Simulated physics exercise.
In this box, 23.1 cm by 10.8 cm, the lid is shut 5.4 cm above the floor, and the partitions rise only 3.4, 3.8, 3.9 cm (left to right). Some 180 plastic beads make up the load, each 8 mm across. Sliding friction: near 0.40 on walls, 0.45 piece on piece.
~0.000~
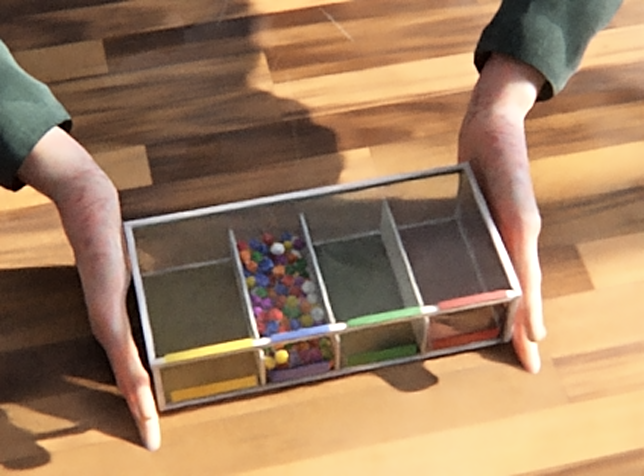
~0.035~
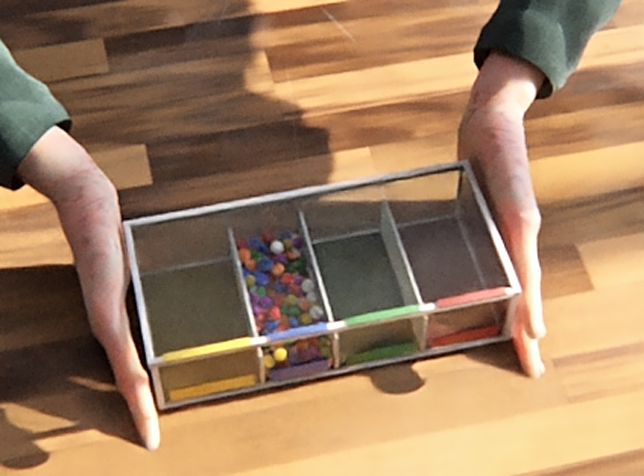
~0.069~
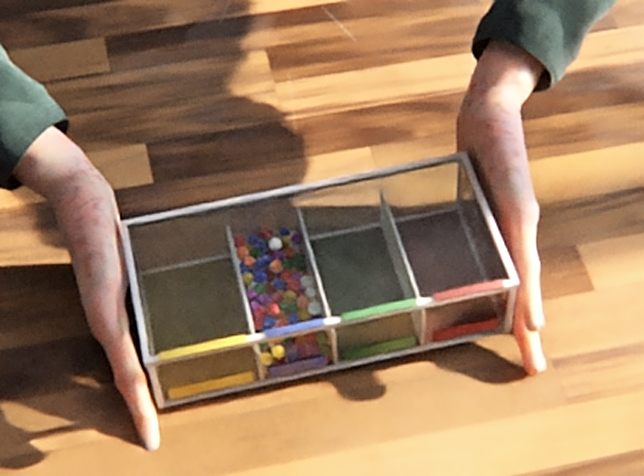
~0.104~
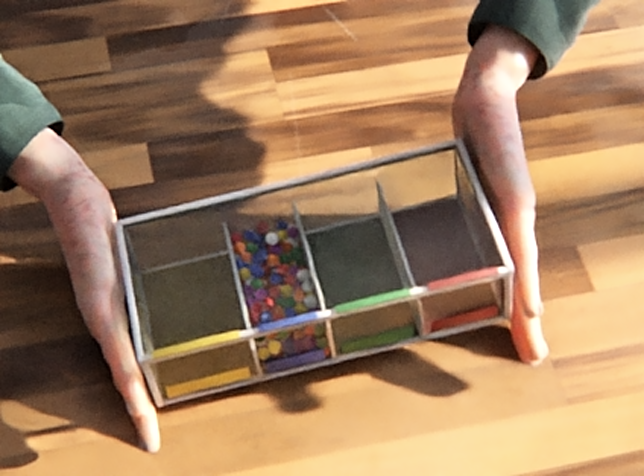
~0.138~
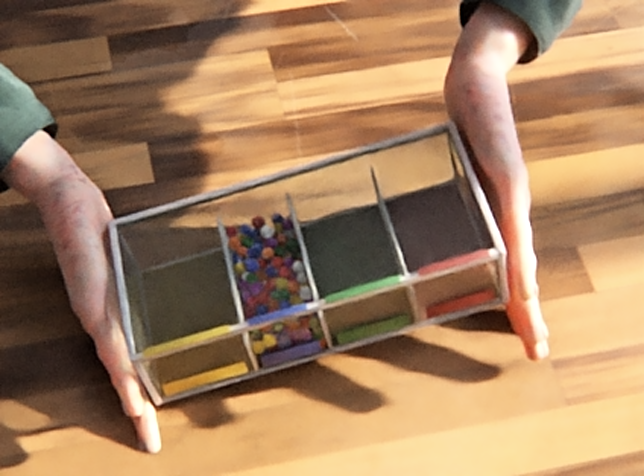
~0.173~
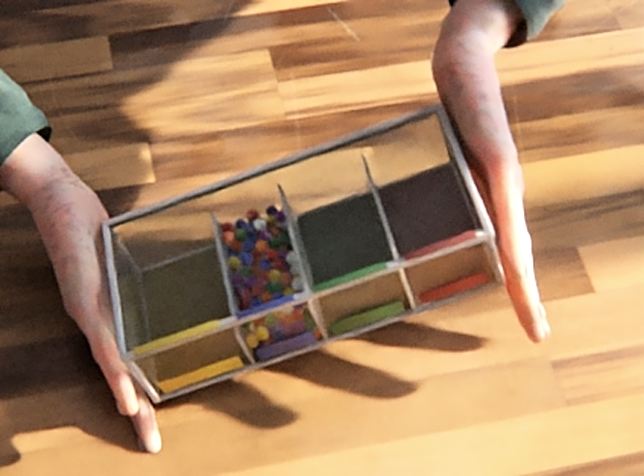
A clear, shallow box with pale edges is held between two hands above a sunlit wooden plank floor, seen from above at an angle by a still camera. Its four compartments are marked yellow, blue, green and red from left to right, with multicoloured beads in the blue one, and the sleeves are dark green. The right hand raises its end, slowly then faster, tilting the box leftward.
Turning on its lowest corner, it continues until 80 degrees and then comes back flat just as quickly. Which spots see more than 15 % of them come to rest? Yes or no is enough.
Red, no; blue, yes; green, no; yellow, yes.
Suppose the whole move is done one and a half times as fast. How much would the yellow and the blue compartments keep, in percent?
In that case yellow 50; blue 50.
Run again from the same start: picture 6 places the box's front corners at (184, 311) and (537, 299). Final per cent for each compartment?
Per cent by compartment: Red 5, blue 75, green 20, yellow 0.
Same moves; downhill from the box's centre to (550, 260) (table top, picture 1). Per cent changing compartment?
That comes to around 35 per cent.
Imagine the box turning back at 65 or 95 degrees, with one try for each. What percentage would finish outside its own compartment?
Try one gives around 5 %, try two around 65 %.
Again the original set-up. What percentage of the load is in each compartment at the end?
Red 0, blue 65, green 0, yellow 35.
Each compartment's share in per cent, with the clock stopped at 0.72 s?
Per cent by colour: Red 0; blue 95; green 0; yellow 5.
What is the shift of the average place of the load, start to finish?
Displacement: Near 3.0 cm.
Then, at 0.72 s, tilt 80 degrees; blue 95 %, yellow 5 %.
Then, at 1.09 s, tilt 34 degrees; blue 65 %, yellow 35 %.
After 1.55 s, tilt 0 degrees; blue 65 %, yellow 35 %.
At rest (2.2 s), red 0 %, blue 65 %, green 0 %, yellow 35 %.
